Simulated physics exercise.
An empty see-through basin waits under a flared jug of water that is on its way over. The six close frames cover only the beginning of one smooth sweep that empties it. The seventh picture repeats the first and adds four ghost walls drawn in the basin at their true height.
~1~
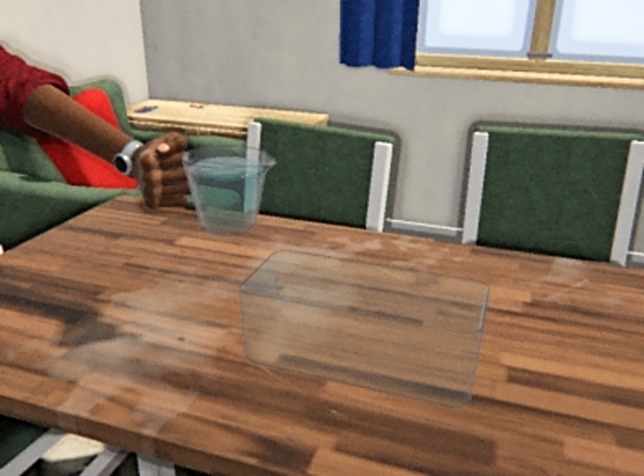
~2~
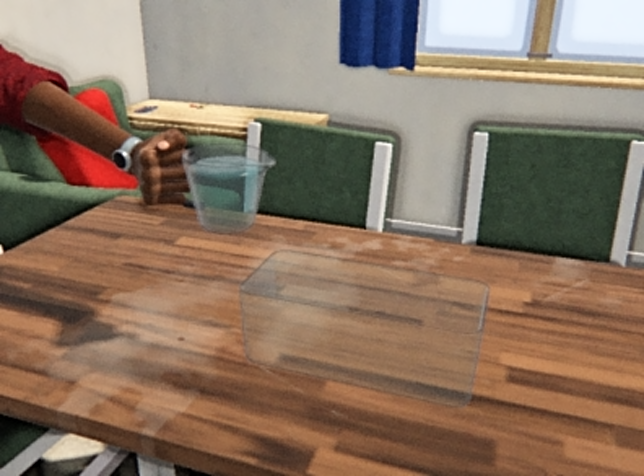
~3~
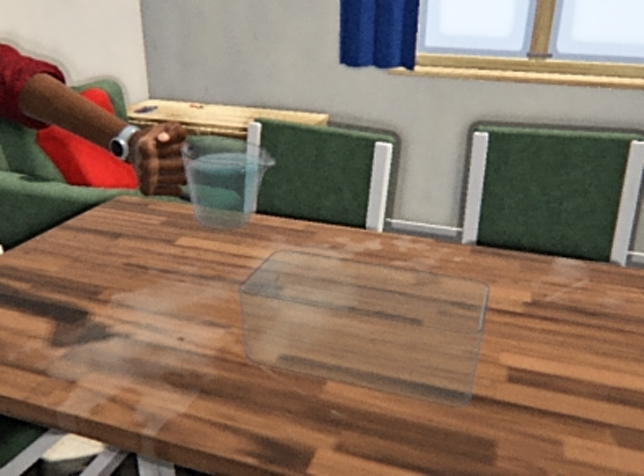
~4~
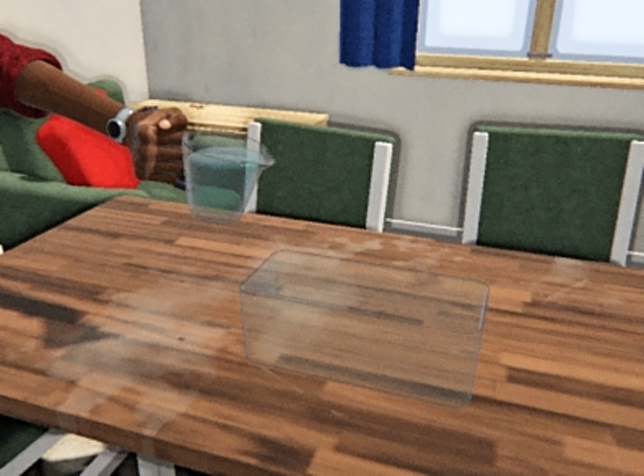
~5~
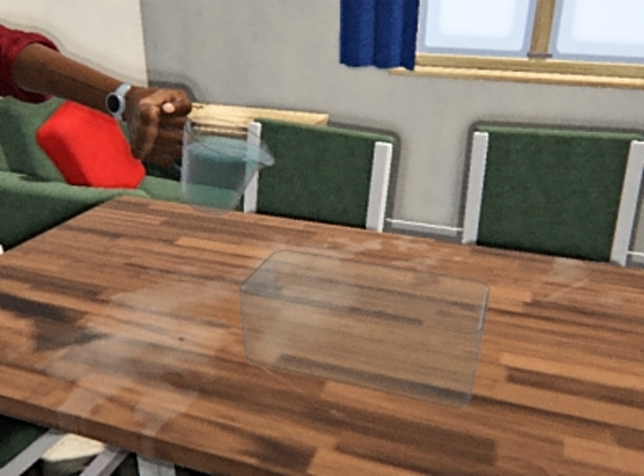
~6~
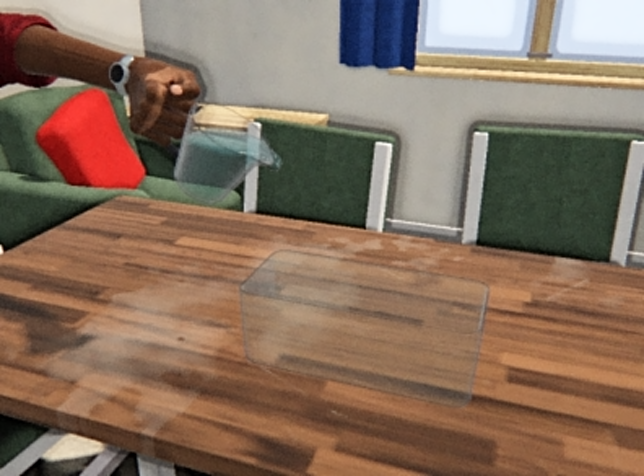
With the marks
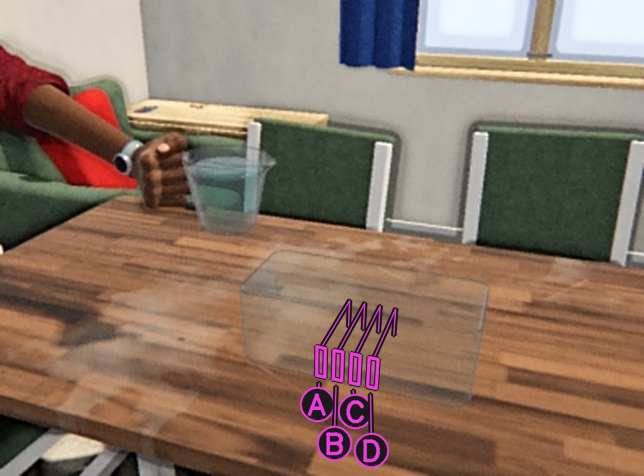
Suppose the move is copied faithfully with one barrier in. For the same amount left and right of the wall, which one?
Go for B.
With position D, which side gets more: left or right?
The left side.
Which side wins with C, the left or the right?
The left one.
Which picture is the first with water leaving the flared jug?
Picture 6.
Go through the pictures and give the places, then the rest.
Upright, lip at (274, 164); basin from (246, 356) to (470, 405); nothing has left yet.
Upright, lip at (274, 164); nothing has left yet.
Tipped about 6°, lip at (273, 164); nothing has left yet.
Tipped about 13°, lip at (273, 164); nothing has left yet.
Tipped about 22°, lip at (273, 163); nothing has left yet.
Tipped about 32°, lip at (272, 163); water is over the lip, down to (277, 168).
On the marked copy, A at (319, 382); B at (336, 386); C at (353, 390); D at (370, 394).
With A, about 15 % ends left of the wall and 82 % right of it.
With B, about 52 % ends left of the wall and 46 % right of it.
With C, about 86 % ends left of the wall and 7 % right of it; 7 % is lost outside.
With D, about 85 % ends left of the wall and 6 % right of it; 9 % is lost outside.
